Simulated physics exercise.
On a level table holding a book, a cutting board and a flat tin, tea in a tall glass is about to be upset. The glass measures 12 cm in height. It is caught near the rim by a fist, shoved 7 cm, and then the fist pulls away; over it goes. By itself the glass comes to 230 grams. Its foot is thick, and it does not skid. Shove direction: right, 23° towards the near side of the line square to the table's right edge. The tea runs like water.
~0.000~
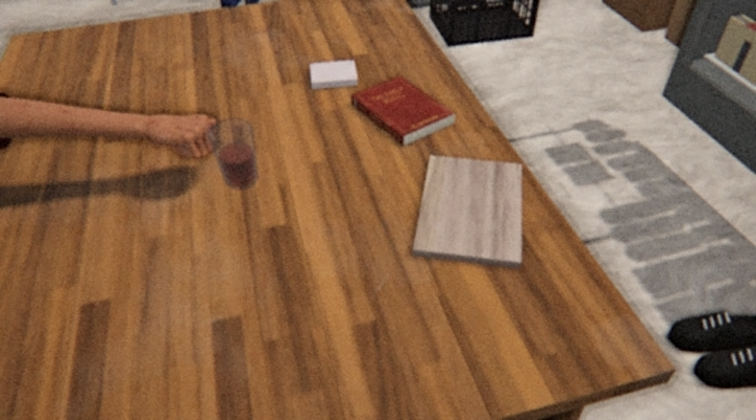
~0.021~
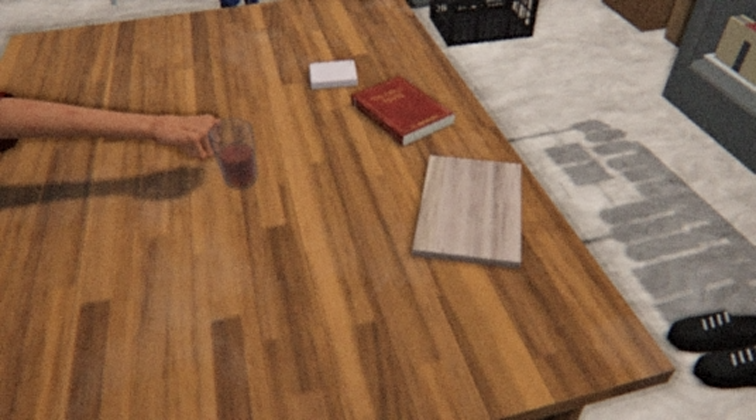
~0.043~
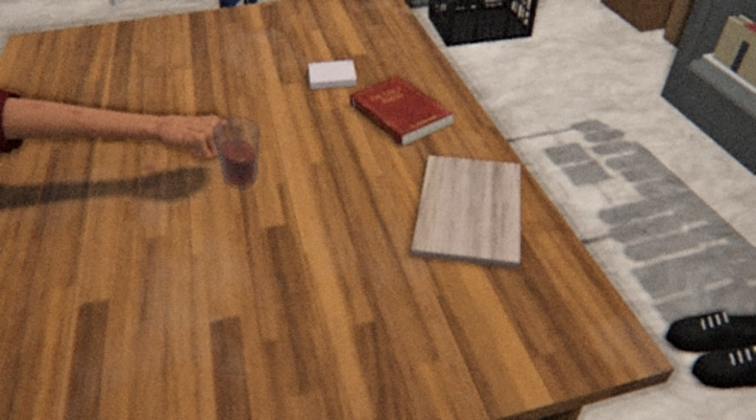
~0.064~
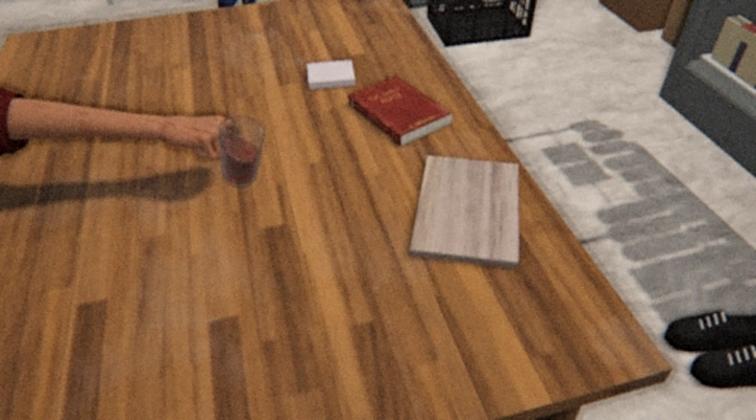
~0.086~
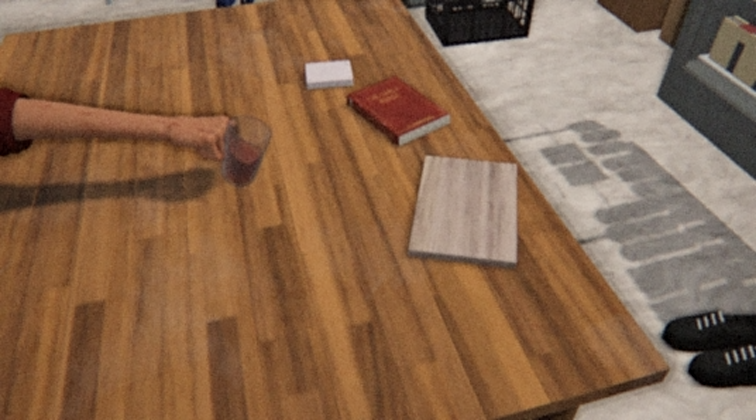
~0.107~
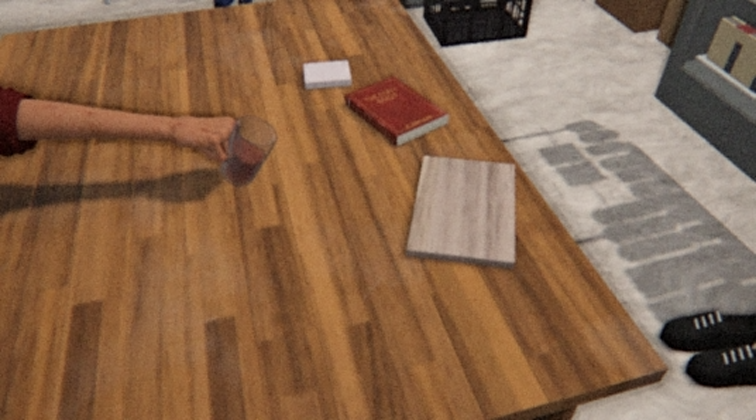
At first, a fist at the end of an outstretched arm meets an upright glass of dark reddish liquid on a wooden table, left of a red book, a pale board and a small white object. The fist then pushes rightward near the rim, and the glass leans steadily further to the right.
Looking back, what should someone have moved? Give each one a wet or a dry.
Book: Wet; cutting board: Wet; flat tin: Dry.
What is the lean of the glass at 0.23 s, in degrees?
It is at some 76°.
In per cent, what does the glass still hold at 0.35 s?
Roughly 58 in a hundred.
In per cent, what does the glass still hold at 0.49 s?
Estimate: Around 26 in a hundred.
Then, 0.23 s in, the tilt is 76° and 100 per cent is in the glass, 0 has run off the table; wet so far, nothing.
Then, 0.35 s in, the tilt is 86° and 57 per cent is in the glass, 0 has run off the table; wet so far, nothing.
Then, 0.49 s in, the tilt is 86° and 27 per cent is in the glass, 0 has run off the table; wet so far, cutting board.
Then, 0.73 s in, the tilt is 86° and 14 per cent is in the glass, 1 has run off the table; wet so far, book, cutting board.
Finally, 7 per cent is in the glass, 5 has run off the table; wet so far, book, cutting board.
